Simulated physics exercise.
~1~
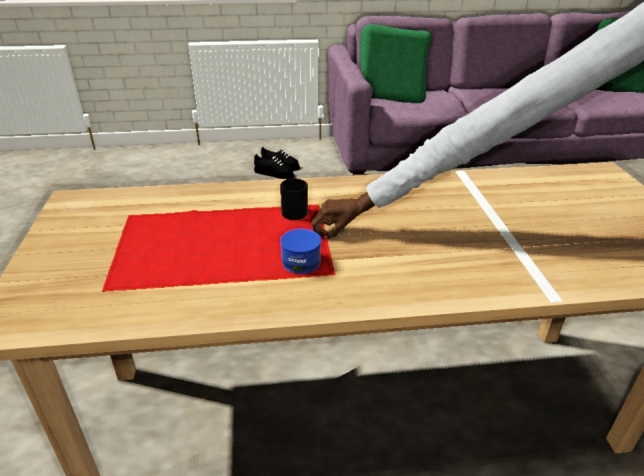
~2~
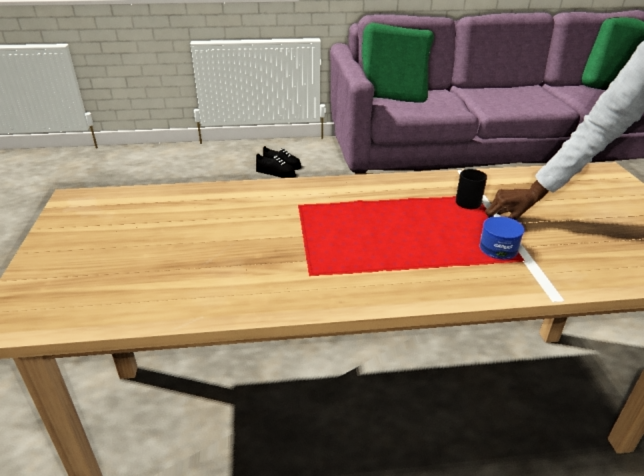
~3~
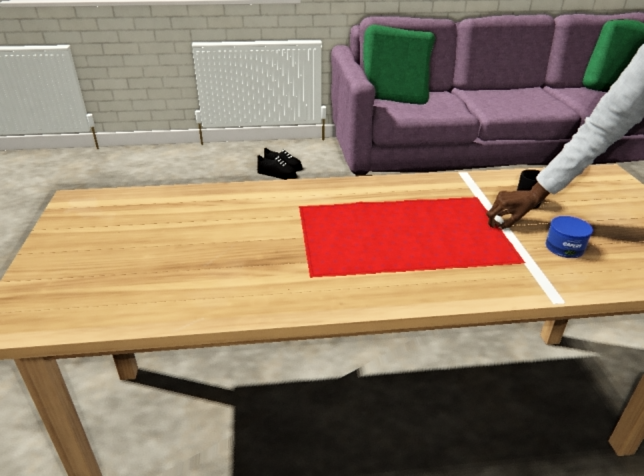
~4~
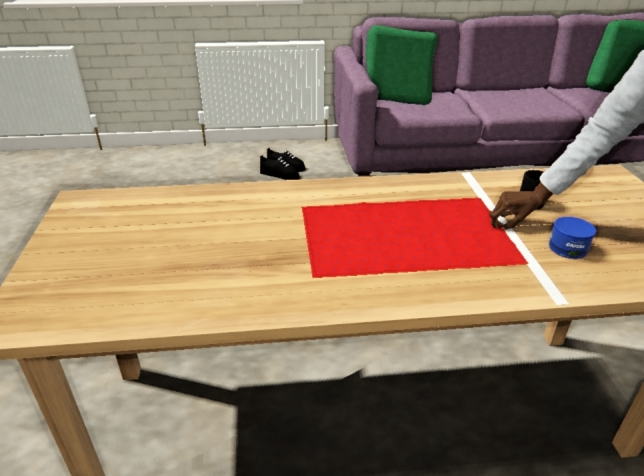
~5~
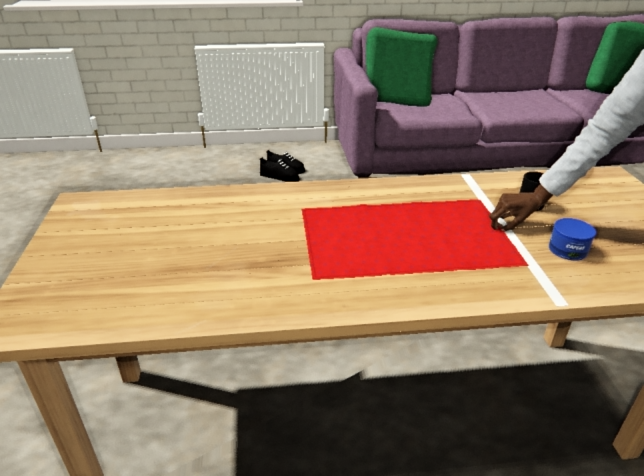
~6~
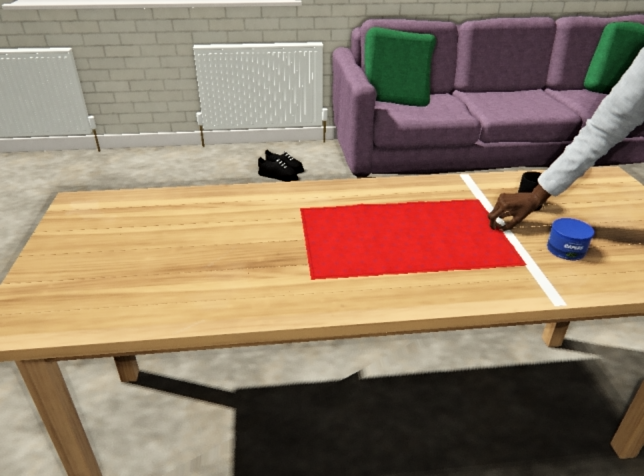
Hand towing a red place mat rightward to a white tape strip, the black mug and blue tub sliding off beyond it.
